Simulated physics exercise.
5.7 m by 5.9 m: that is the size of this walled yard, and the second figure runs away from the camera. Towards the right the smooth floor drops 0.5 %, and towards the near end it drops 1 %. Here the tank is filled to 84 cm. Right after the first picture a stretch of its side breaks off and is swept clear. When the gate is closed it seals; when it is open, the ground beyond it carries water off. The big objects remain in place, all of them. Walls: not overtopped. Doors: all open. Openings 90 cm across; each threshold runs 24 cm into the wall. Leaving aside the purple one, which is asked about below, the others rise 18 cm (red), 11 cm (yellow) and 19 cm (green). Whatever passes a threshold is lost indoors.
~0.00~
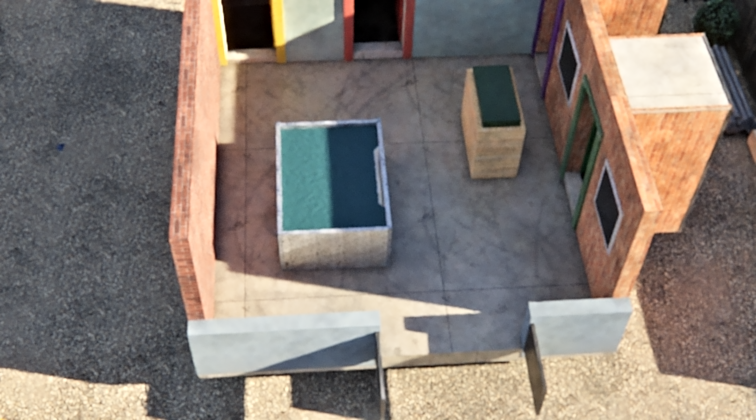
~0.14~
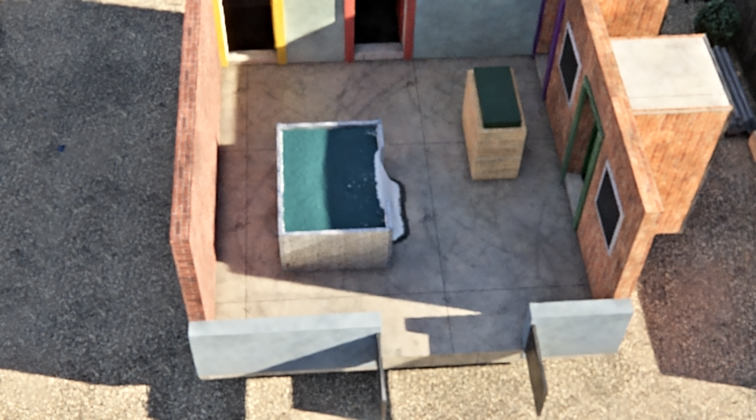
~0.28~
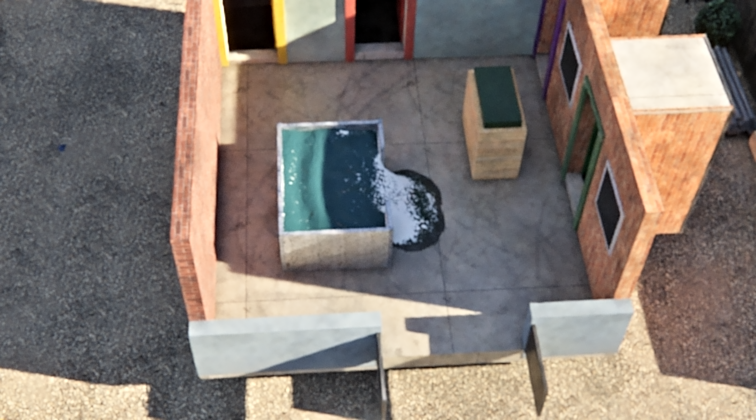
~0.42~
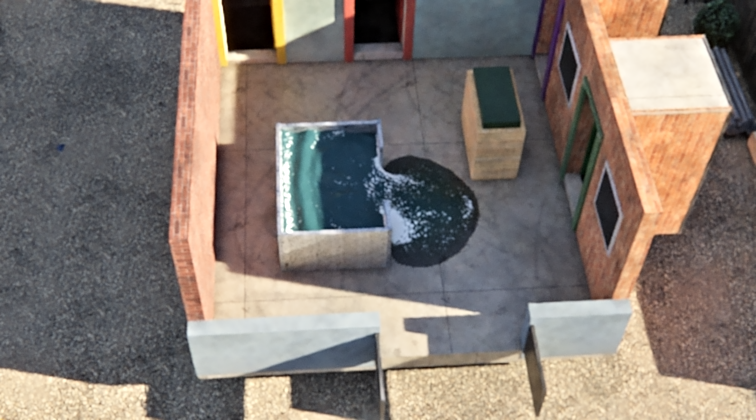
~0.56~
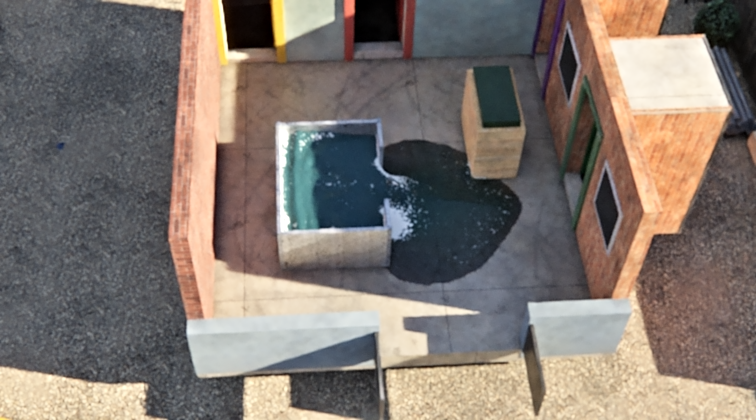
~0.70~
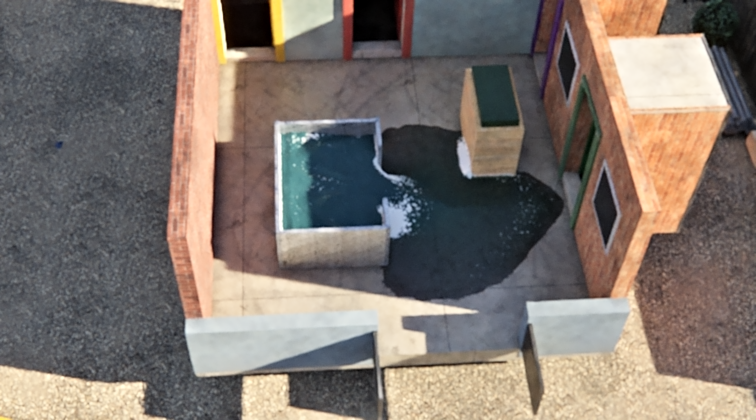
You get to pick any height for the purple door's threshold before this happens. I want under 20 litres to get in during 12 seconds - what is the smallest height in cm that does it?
You would need about 10.5 cm.
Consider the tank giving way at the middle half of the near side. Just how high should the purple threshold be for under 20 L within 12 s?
Required height: Approx. 7.0 cm.
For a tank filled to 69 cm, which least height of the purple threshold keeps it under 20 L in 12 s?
Something near 8.5 cm should do.
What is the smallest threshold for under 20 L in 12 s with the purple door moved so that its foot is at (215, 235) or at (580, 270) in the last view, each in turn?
Minimums: About 7.5 cm and 24 cm.
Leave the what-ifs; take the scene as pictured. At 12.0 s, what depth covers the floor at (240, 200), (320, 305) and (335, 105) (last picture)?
Approx. 8 / 8 / 7 cm.
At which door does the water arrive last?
That would be the yellow door.
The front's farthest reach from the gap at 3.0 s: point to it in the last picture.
The farthest wet point sits near (528, 58).
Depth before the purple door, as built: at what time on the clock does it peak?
Some 4.0 s, more or less.
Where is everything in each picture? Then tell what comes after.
In the first frame, the tank at (332, 178) is whole and still, 84 cm deep; the purple door at (547, 33) is dry.
In the second frame, water pours out at (382, 197) and has run 0.3 m, to (405, 232); about 13 cm deep outside, 84 cm at the back.
In the third frame, the front is at (438, 227), 0.9 m from the gap at (382, 199); 1.1 m2 of floor is wet, 80 cm left at the back.
In the fourth frame, water pours out at (381, 200) and has run 1.5 m, to (473, 217); about 10 cm deep outside, 73 cm at the back.
In the fifth frame, the front is at (516, 209), 2.2 m from the gap at (381, 199); 4.4 m2 of floor is wet, 72 cm left at the back.
In the sixth frame, the gap is at (379, 198), the front 2.9 m out at (558, 206); the back of the tank holds 73 cm; the purple door at (546, 33), 4.2 m from the gap, is still 2.1 m from the nearest water.
After 1.4 s water covers 35 % of the floor, deepest (42 cm) near (385, 213); it has not reached the purple door.
After 3.0 s water covers 55 % of the floor, deepest (28 cm) near (591, 331); 9 cm at the purple door, 0 litres in over its 15 cm threshold.
After 12.0 s water covers 95 % of the floor, deepest (12 cm) near (211, 349); 5 cm at the purple door, 1 litre in over its 15 cm threshold.
At the purple door as built, the water arrived by 2.0 s and peaked near 16 cm at 4.0 s.
With a threshold of 9 cm, 35 litres would have come in within the 12 s; with 12.5 cm, 6 litres. So under 20 litres takes about 10.5 cm.
